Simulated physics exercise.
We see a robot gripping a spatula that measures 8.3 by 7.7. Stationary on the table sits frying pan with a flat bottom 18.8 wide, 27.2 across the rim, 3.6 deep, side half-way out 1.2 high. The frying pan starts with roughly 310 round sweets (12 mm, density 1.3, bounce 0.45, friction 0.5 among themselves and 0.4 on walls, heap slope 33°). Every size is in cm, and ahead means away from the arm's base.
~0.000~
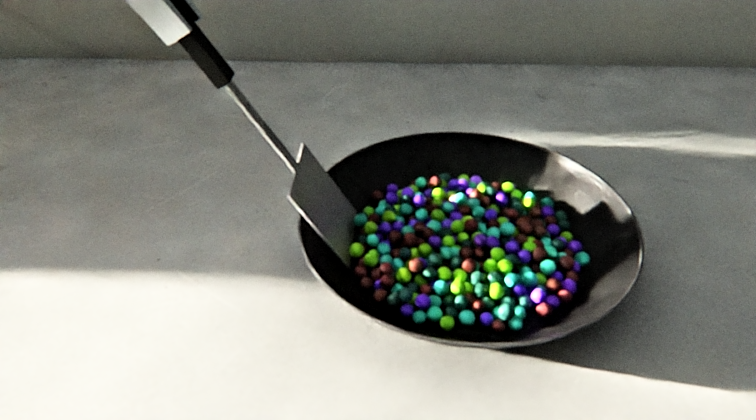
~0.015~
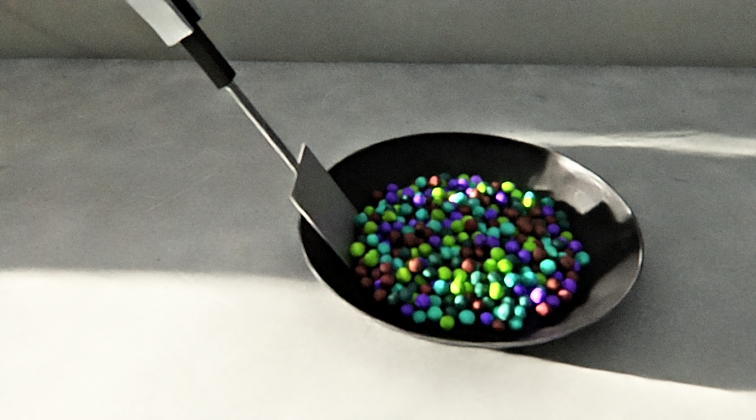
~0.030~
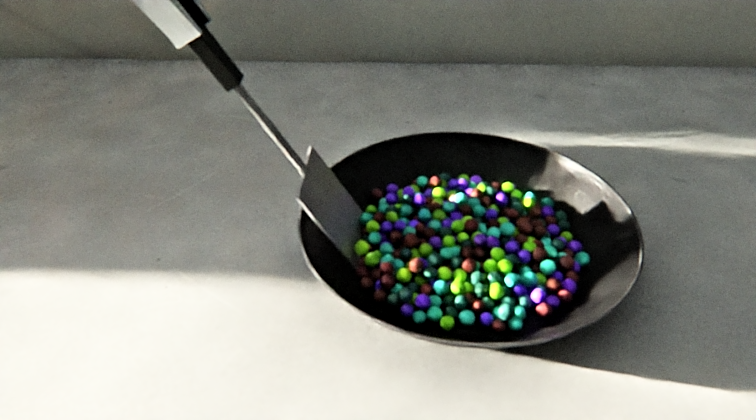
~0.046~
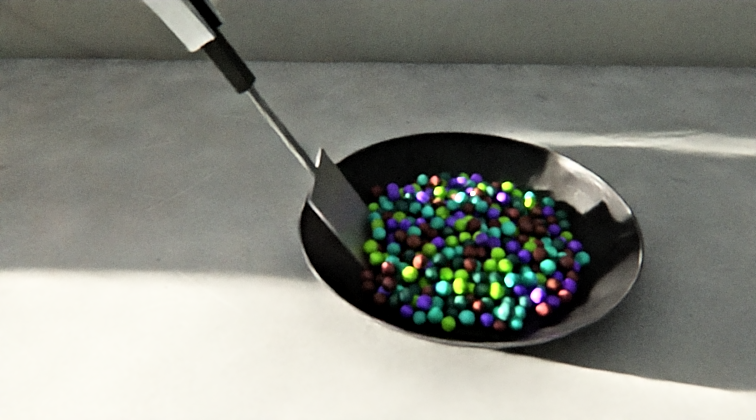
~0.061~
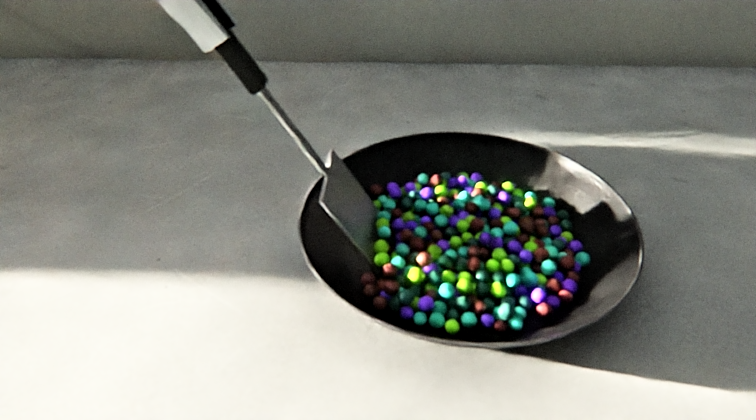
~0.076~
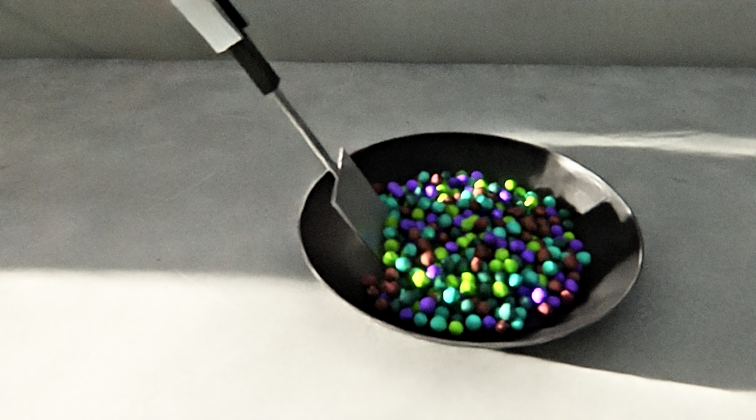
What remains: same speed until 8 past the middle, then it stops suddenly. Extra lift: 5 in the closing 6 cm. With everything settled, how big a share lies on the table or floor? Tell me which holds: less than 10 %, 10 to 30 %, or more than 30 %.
Less than 10 % holds.
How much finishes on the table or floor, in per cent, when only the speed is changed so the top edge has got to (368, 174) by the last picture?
Roughly 10 per cent.
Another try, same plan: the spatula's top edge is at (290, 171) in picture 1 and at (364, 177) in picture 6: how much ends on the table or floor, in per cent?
10 %.
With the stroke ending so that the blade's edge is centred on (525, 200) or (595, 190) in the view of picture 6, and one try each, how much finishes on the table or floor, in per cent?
Try 1: Approx. 0 %; try 2: Approx. 10 %.
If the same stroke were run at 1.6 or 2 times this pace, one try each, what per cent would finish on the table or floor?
The two tries give roughly 10 and 20 in a hundred.
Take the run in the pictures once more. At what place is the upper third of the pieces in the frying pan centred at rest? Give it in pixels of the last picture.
Close to pixel (564, 236).
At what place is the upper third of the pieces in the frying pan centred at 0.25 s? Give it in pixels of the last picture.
The middle sits at approx. (534, 226).
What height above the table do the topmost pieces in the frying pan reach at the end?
About 4.5 centimetres.
After 0.16 s, sloping 59°, highest piece 4 above the table; 313 in the frying pan.
After 0.25 s, sloping 59°, highest piece 5 above the table; 313 in the frying pan.
After 0.50 s, sloping 59°, highest piece 4 above the table; 298 in the frying pan, 14 on the table or floor, 1 on the blade or in flight.
After 1.55 s, sloping 59°, highest piece 4 above the table; 298 in the frying pan, 15 on the table or floor.
In the end, 298 in the frying pan, 15 on the table or floor. That is 5 % on the table or floor.
